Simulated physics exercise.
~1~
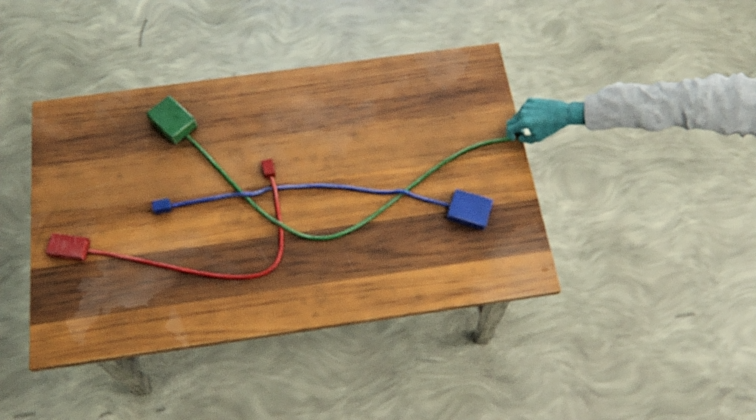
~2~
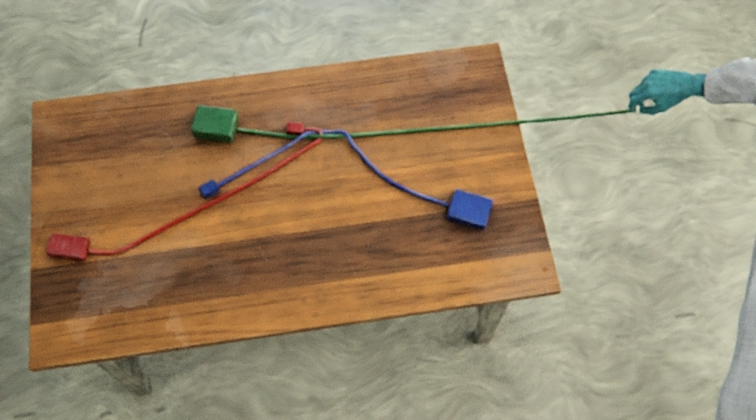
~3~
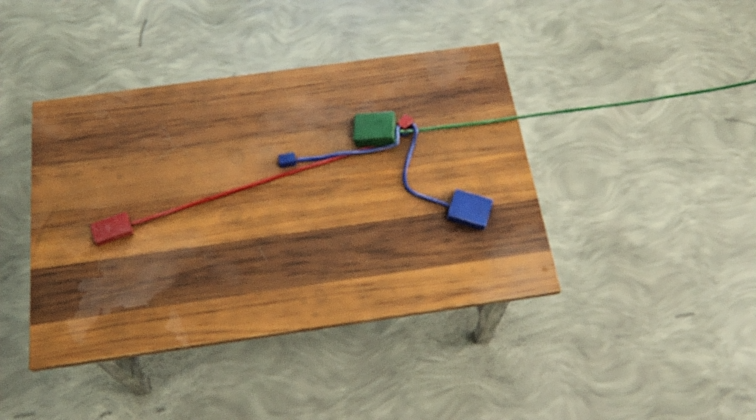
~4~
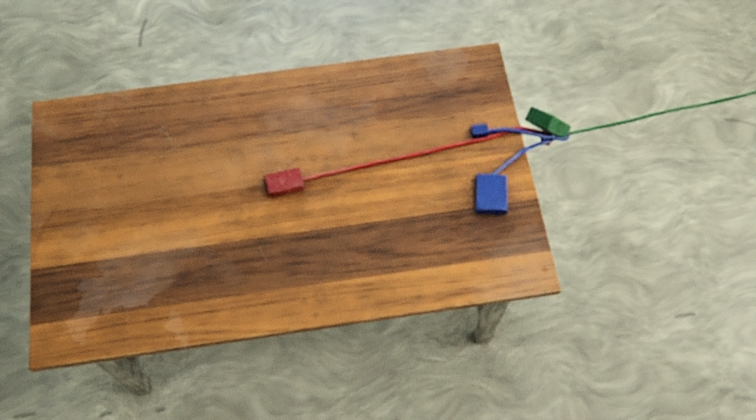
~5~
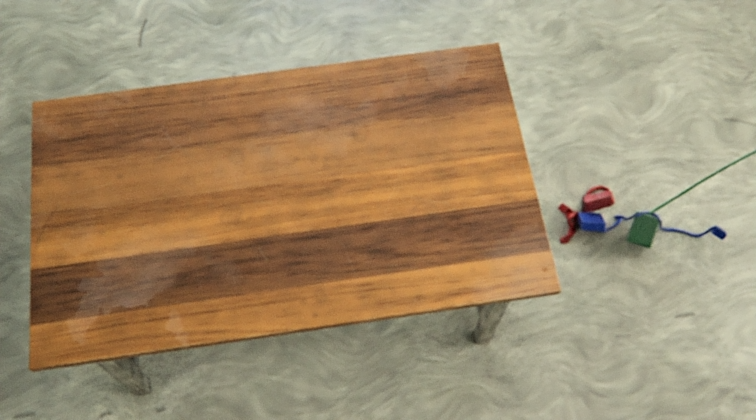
A wooden table stands on a pale, swirly grey floor, seen from above at a slant. Three cables with block-like chargers cross on it, the green charger at upper left, the red at lower left and the blue at right. A teal-gloved hand pulls the green cable's end out past the right edge, dragging the small red and blue plugs along. The green charger slides right, the red charger follows, and finally the blue one shifts too. Everything goes over the right edge, leaving the tabletop bare and the tangled cables and chargers beyond it.
